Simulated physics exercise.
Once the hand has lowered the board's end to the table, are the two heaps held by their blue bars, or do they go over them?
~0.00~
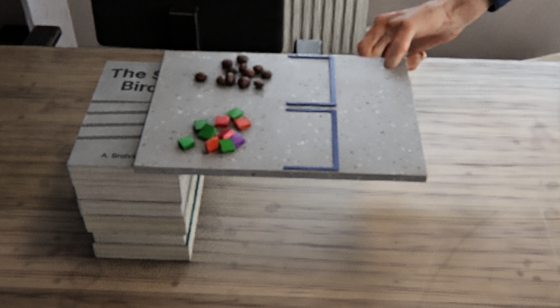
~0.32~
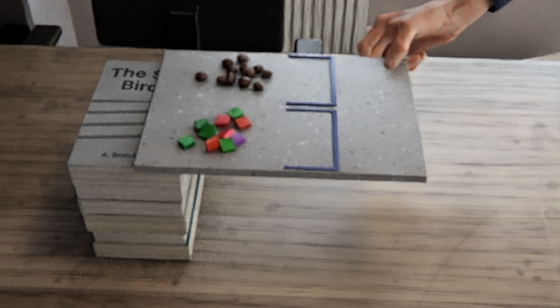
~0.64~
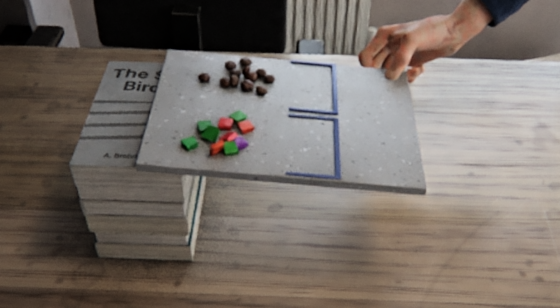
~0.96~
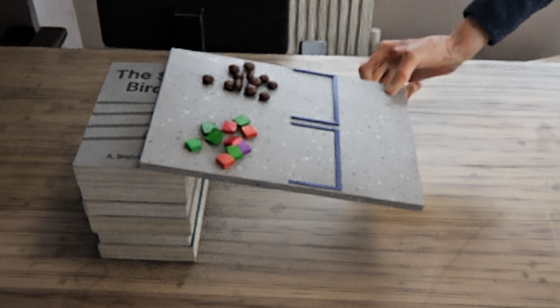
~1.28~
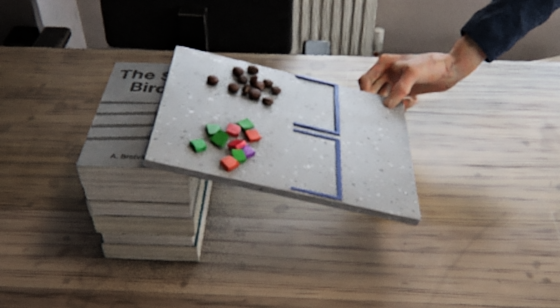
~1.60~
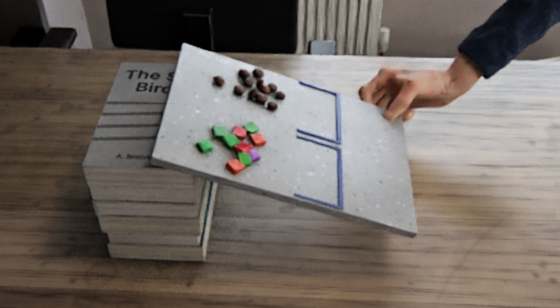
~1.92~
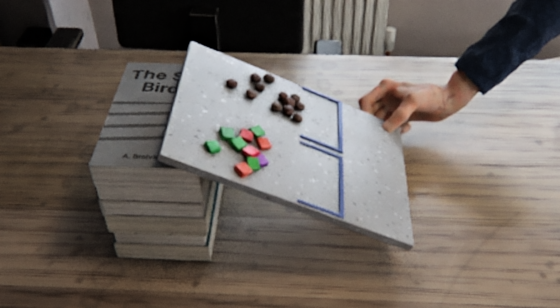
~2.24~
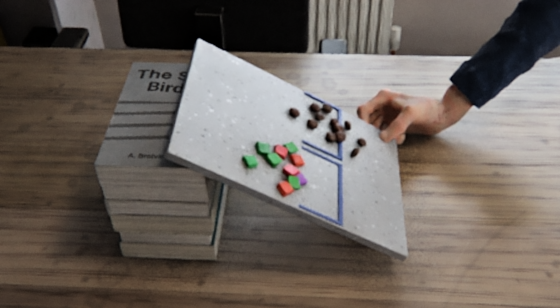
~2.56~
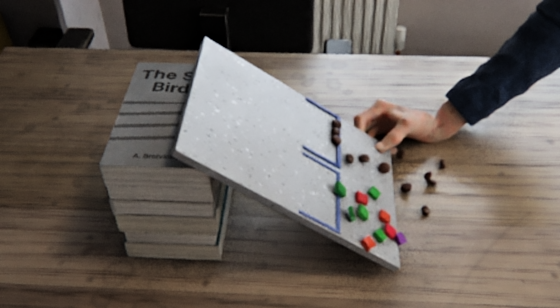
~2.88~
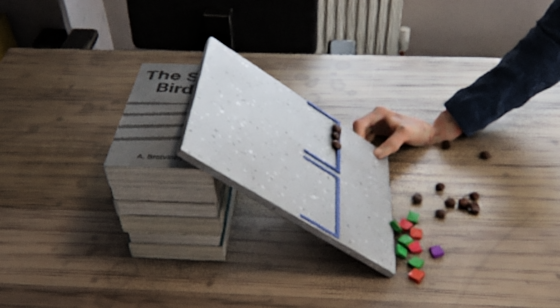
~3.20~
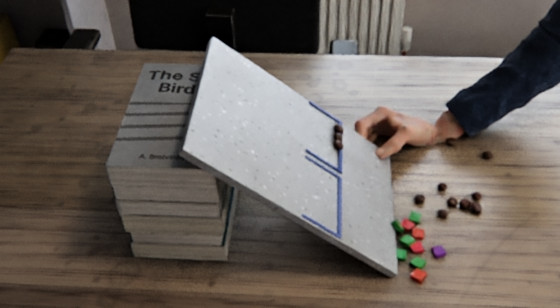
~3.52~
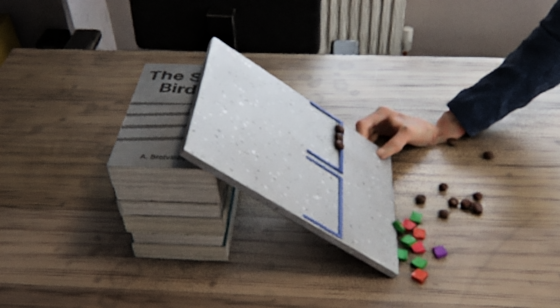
Both heaps go over. The nearer coloured pieces all end up past their bar, and most of the farther brown ones do too, with only a few left at theirs.
